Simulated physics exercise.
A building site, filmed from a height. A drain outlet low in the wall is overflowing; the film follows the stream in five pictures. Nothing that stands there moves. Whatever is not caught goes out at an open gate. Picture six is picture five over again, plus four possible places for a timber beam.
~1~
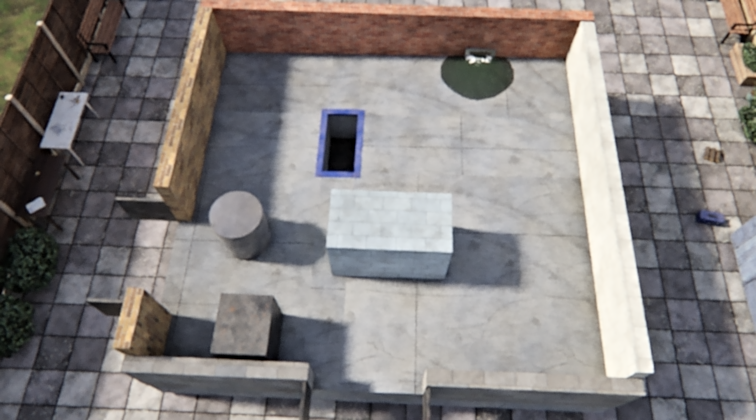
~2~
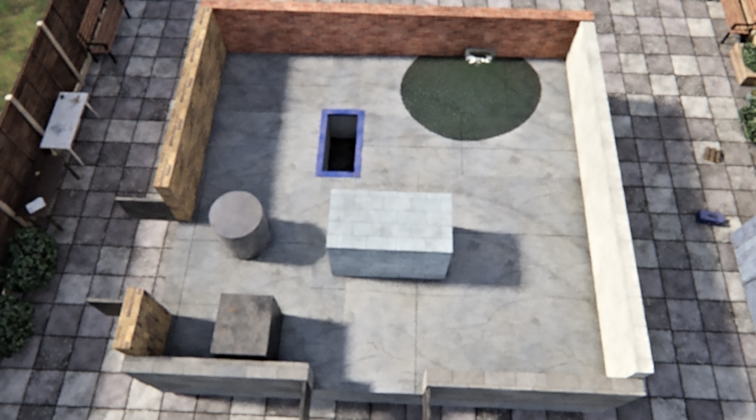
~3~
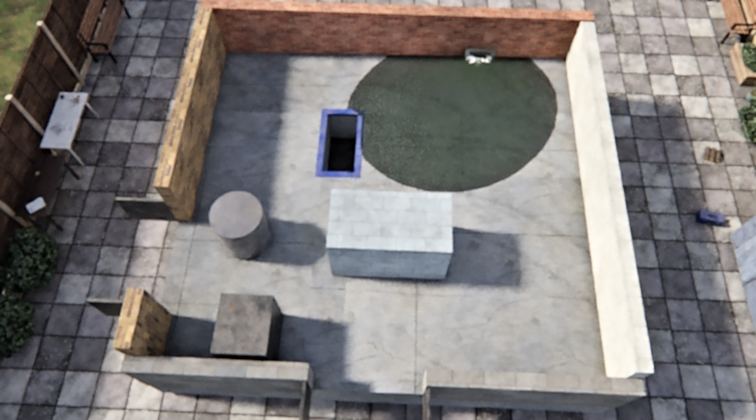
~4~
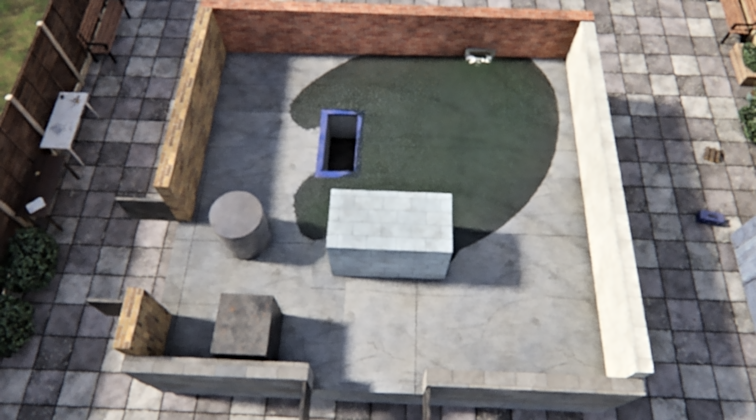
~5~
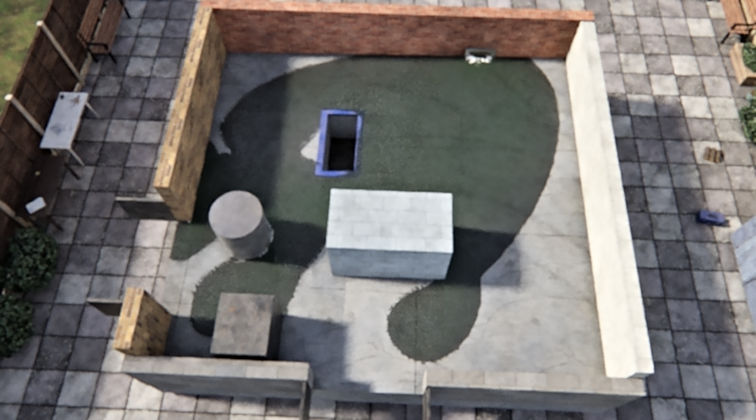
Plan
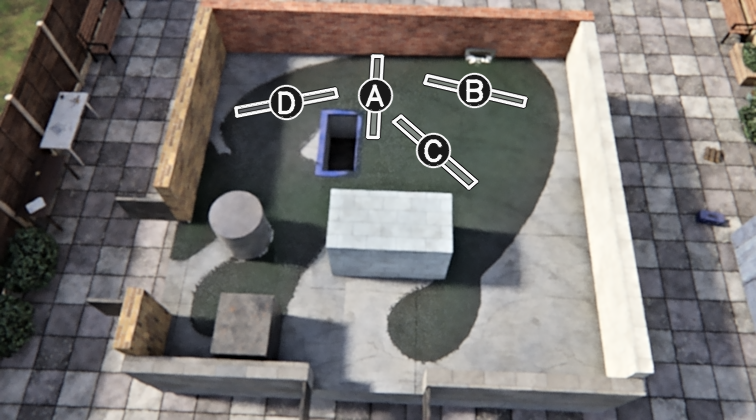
Dark green water spreads over the grey floor of a walled building site, seen from high above. A red brick wall runs along the back beside a small pale outfall, with a blue-edged pit left of centre, a pale block in the middle, and a grey cylinder and dark block at left. The water widens from the outfall, curls around the pit and block, and reaches the cylinder and dark block, while the camera stays still.
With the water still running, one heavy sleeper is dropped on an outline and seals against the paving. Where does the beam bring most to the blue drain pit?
It is D.
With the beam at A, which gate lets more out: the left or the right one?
The left one.
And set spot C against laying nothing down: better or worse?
It is worse.
On the marked copy, A from (372, 137) to (377, 56); B from (426, 79) to (524, 102); C from (397, 119) to (472, 184); D from (236, 111) to (336, 92).
With A, about 15 % of the stream runs into the blue drain pit, about 84 % out by the gates.
With B, about 15 % of the stream runs into the blue drain pit, about 84 % out by the gates.
With C, about 16 % of the stream runs into the blue drain pit, about 84 % out by the gates.
With D, about 33 % of the stream runs into the blue drain pit, about 67 % out by the gates.
